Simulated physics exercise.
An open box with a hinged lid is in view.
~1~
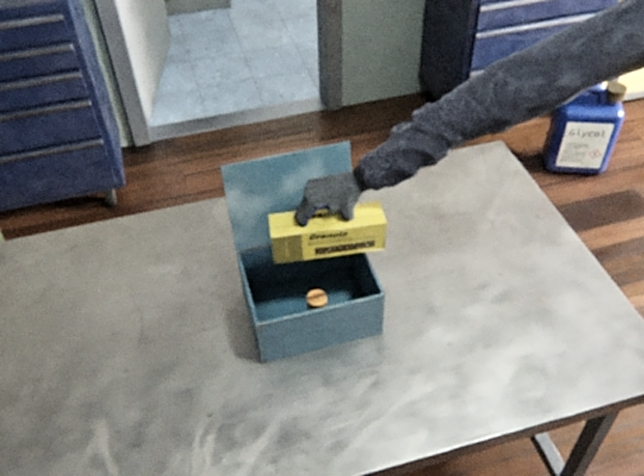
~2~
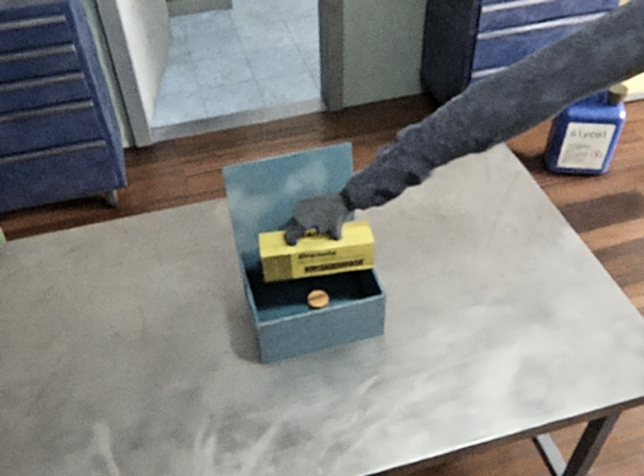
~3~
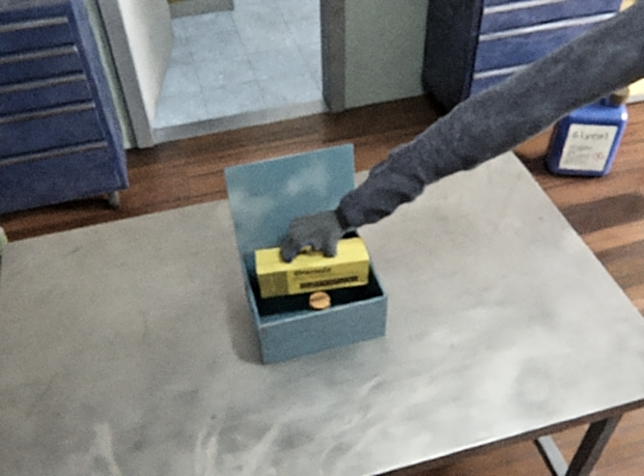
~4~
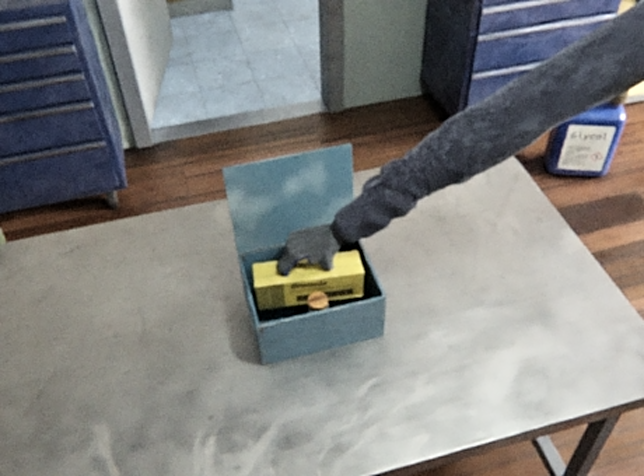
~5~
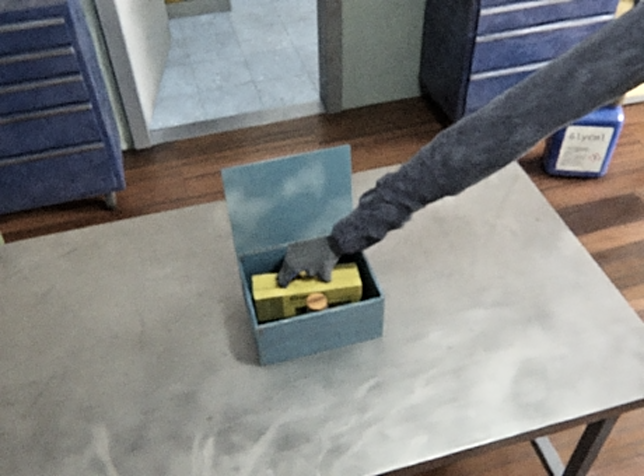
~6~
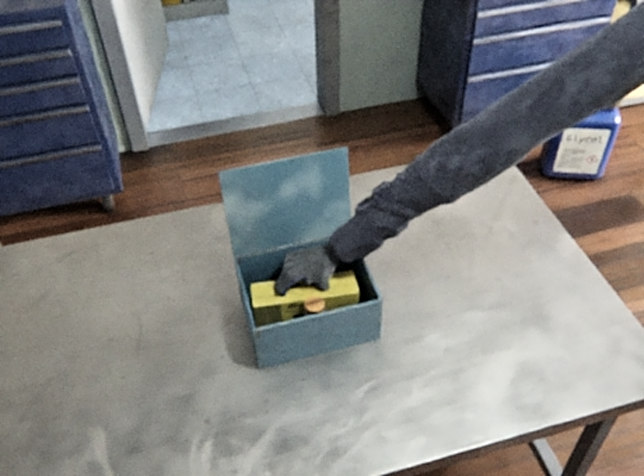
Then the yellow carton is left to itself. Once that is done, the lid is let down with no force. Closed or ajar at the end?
I predict the lid will seat fully.
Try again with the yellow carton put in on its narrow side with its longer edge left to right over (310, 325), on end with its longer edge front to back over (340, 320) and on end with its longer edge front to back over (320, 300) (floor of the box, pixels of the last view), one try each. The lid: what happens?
On the first attempt the lid settles shut, on the second it remains open a bit, and on the third it remains open a bit.
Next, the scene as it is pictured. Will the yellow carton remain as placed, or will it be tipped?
Looking at the last picture, the yellow carton is left as set.
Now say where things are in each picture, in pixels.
The first frame shows on its way; yellow carton (327, 232).
The second frame shows on its way; yellow carton (317, 251).
The third frame shows on its way; yellow carton (312, 267).
The fourth frame shows on its way; yellow carton (309, 280).
The fifth frame shows on its way; yellow carton (307, 292).
The sixth frame shows in place under the hand; yellow carton (305, 299).
Then, 1.20 s past the last view, lid starting down.
Then, 1.60 s past the last view, lid 57° above the rim.
Then, 1.80 s past the last view, lid 36° above the rim.
Then, 2.00 s past the last view, lid 10° above the rim.
Finally, lid shut; both still in place. Final places as the last picture's camera would see them, yellow carton near (305, 300).
